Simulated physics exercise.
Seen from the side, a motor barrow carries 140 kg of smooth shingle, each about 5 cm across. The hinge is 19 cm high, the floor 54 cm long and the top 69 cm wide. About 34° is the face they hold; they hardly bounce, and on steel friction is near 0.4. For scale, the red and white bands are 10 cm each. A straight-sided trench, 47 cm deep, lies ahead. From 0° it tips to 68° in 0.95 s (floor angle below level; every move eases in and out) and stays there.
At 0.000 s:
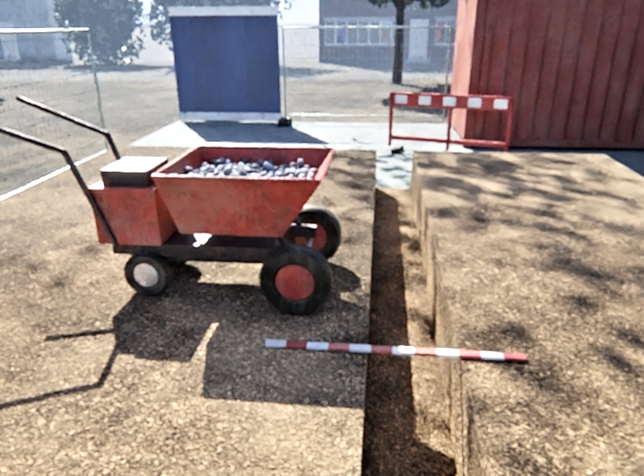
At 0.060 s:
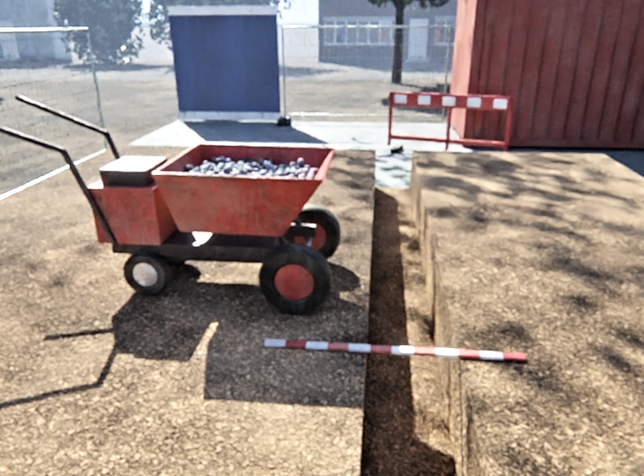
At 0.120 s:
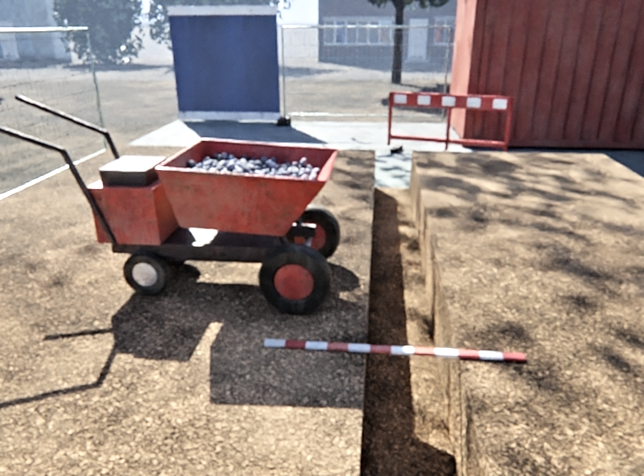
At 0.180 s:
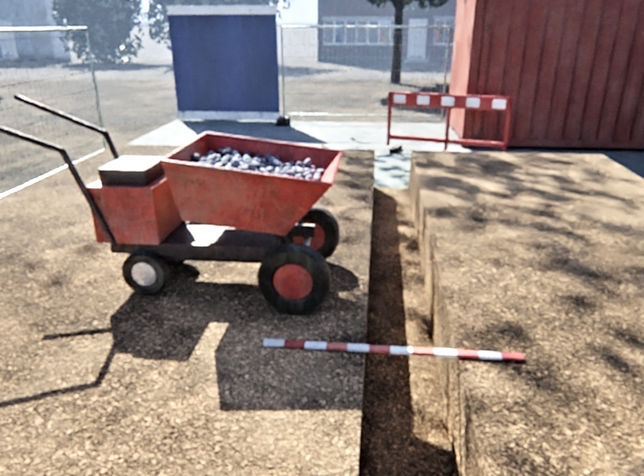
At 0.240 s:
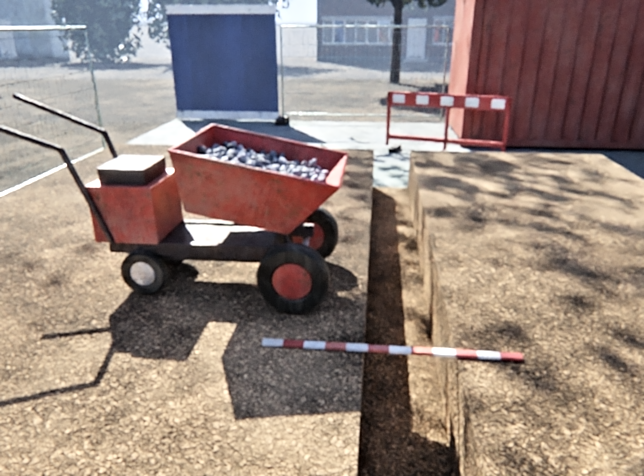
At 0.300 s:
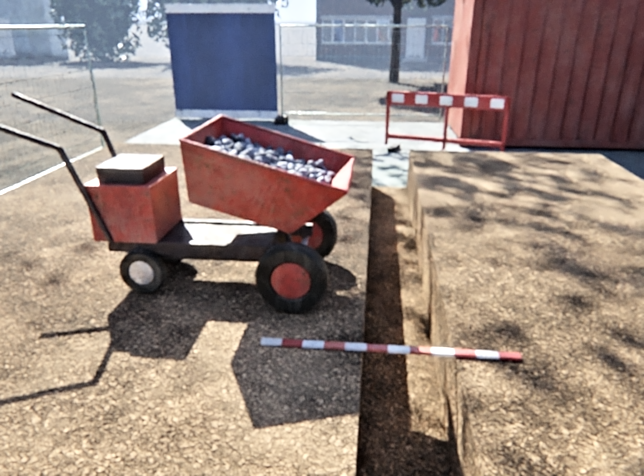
On a sunlit gravelly yard seen from the side and slightly above, a narrow straight-sided trench runs between two brown surfaces, with a blue panel, a red-and-white barrier and a red container behind. A red motor barrow full of grey stones stands at left, near a red-and-white striped pole lying across the trench. Its skip tilts gradually forward to the right, rear end rising, while the wheels and view stay almost still.
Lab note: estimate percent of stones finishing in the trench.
Approx. 63 %.
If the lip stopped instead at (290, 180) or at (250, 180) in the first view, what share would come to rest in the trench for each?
Near 90 then near 90 percent.
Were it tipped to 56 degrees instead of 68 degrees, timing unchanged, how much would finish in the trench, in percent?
It would be close to 40 percent.
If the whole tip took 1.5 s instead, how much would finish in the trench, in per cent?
Near 75 per cent.
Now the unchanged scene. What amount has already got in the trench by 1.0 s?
Around 20 per cent of it.
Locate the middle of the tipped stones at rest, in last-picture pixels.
Around (425, 343).
After 0.7 s the floor is at 57°; 100 % in the skip; the foremost stones are at (385, 230).
After 1.0 s the floor is at 68°; 71 % in the skip, 21 % in the trench, 8 % past the trench; the foremost stones are at (466, 290).
After 1.4 s the floor is at 68°; 31 % in the skip, 32 % in the trench, 37 % past the trench; the foremost stones are at (587, 295).
After 3.3 s the floor is at 68°; 0 % in the skip, 63 % in the trench, 37 % past the trench; the foremost stones are past the picture's edge.
